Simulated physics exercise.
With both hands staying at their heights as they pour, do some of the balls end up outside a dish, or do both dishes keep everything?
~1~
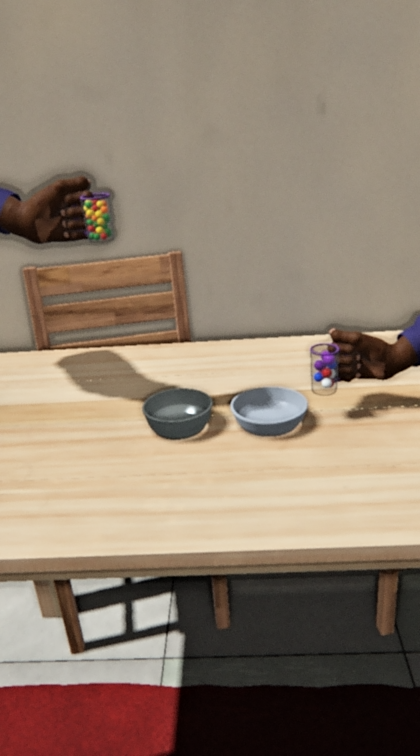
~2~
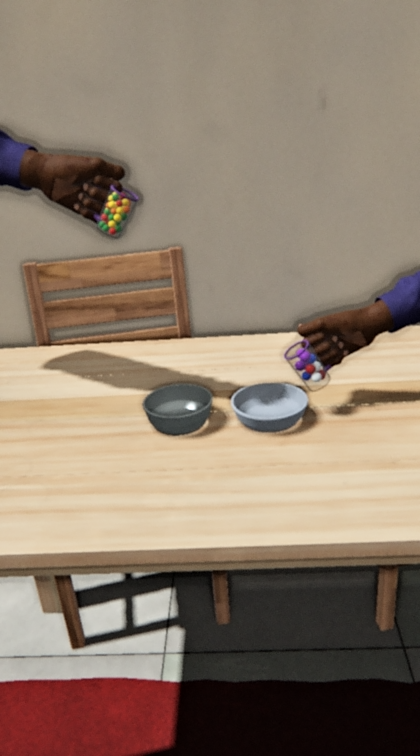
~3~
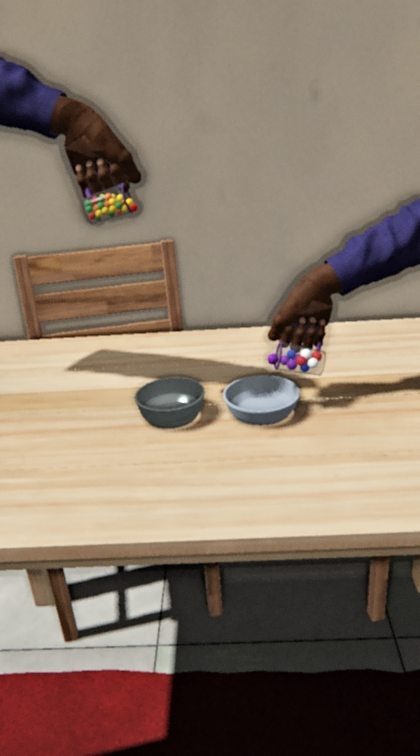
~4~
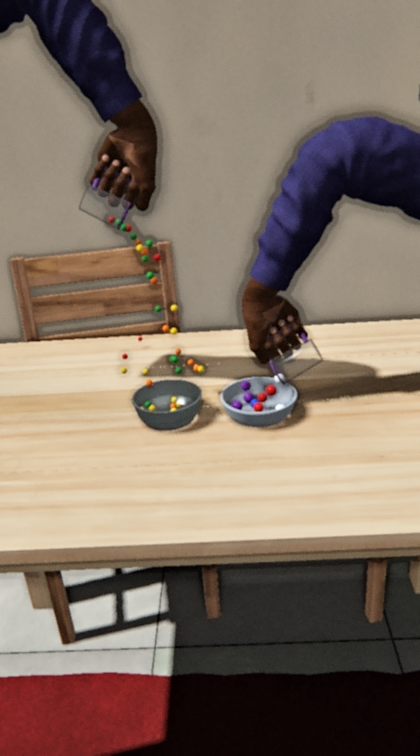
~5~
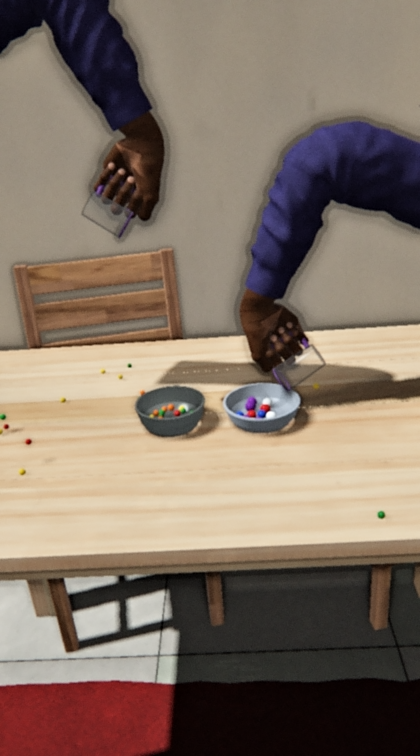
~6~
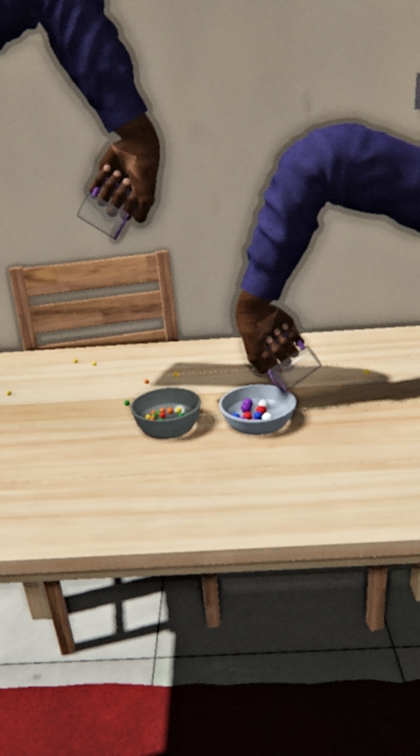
Some balls do end up outside, all of them from the high left cup, whose dish keeps only part of the load. The dish on the right takes all of its balls without losing any.
